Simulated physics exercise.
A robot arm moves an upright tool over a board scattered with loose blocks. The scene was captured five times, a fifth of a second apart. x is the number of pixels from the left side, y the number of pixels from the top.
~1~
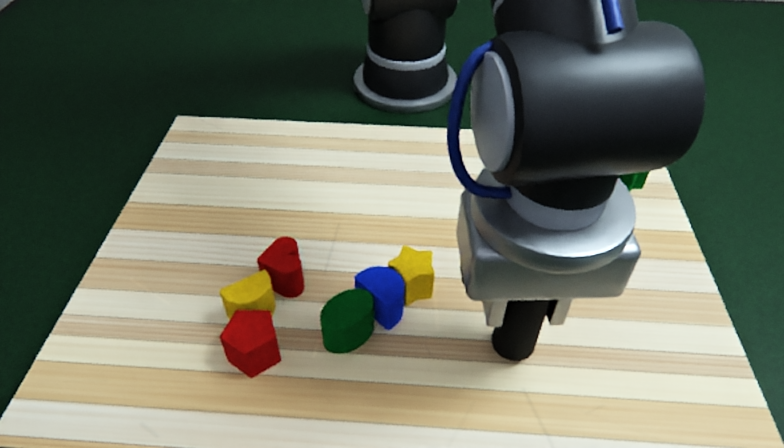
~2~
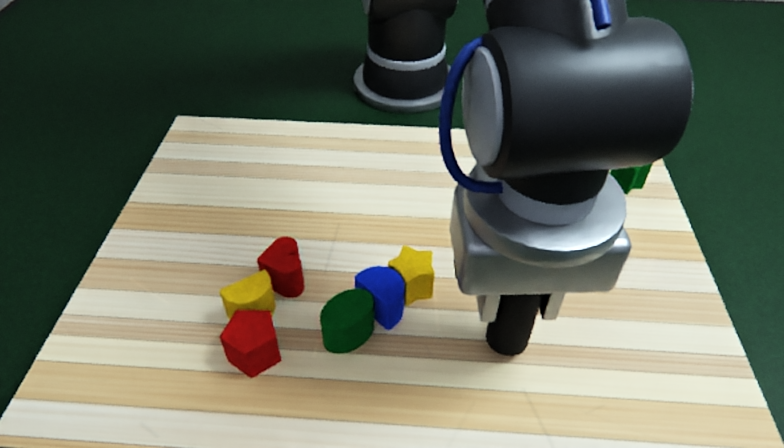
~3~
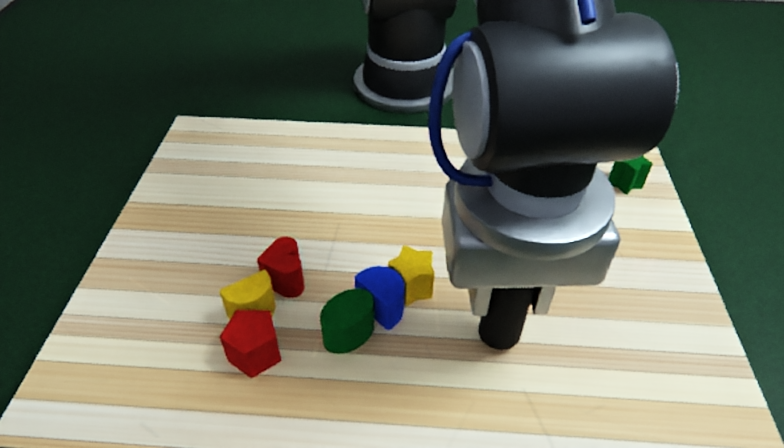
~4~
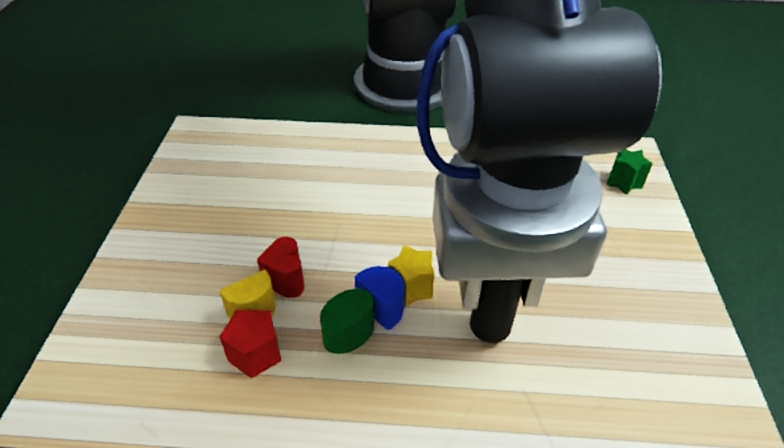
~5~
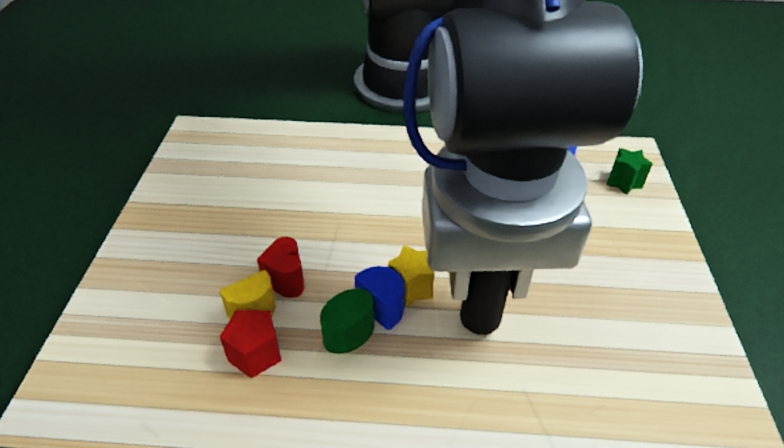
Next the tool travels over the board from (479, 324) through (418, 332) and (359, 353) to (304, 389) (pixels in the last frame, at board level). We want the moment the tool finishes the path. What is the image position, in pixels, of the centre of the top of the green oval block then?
For the centre of its top, I'd go with (315, 309).
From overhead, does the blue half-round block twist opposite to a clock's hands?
No - that is not the case.
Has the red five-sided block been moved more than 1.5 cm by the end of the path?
No - that is not the case.
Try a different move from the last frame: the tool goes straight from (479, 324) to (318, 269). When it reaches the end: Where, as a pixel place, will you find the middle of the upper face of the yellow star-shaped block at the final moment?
Somewhere near (378, 234).
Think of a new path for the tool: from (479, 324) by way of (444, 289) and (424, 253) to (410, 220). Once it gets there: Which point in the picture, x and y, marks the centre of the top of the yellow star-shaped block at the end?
Its top middle will sit at (390, 251).
On the path given first. One third of the way, tool (418, 325); nothing pushed yet.
Two thirds of the way, tool (359, 347); green oval block (320, 309); blue half-round block (374, 279), turned 25° clockwise.
At the end, tool (303, 383); red five-sided block still; green oval block (315, 309), turned 15° clockwise; blue half-round block (374, 279), turned 25° clockwise; yellow star-shaped block still.
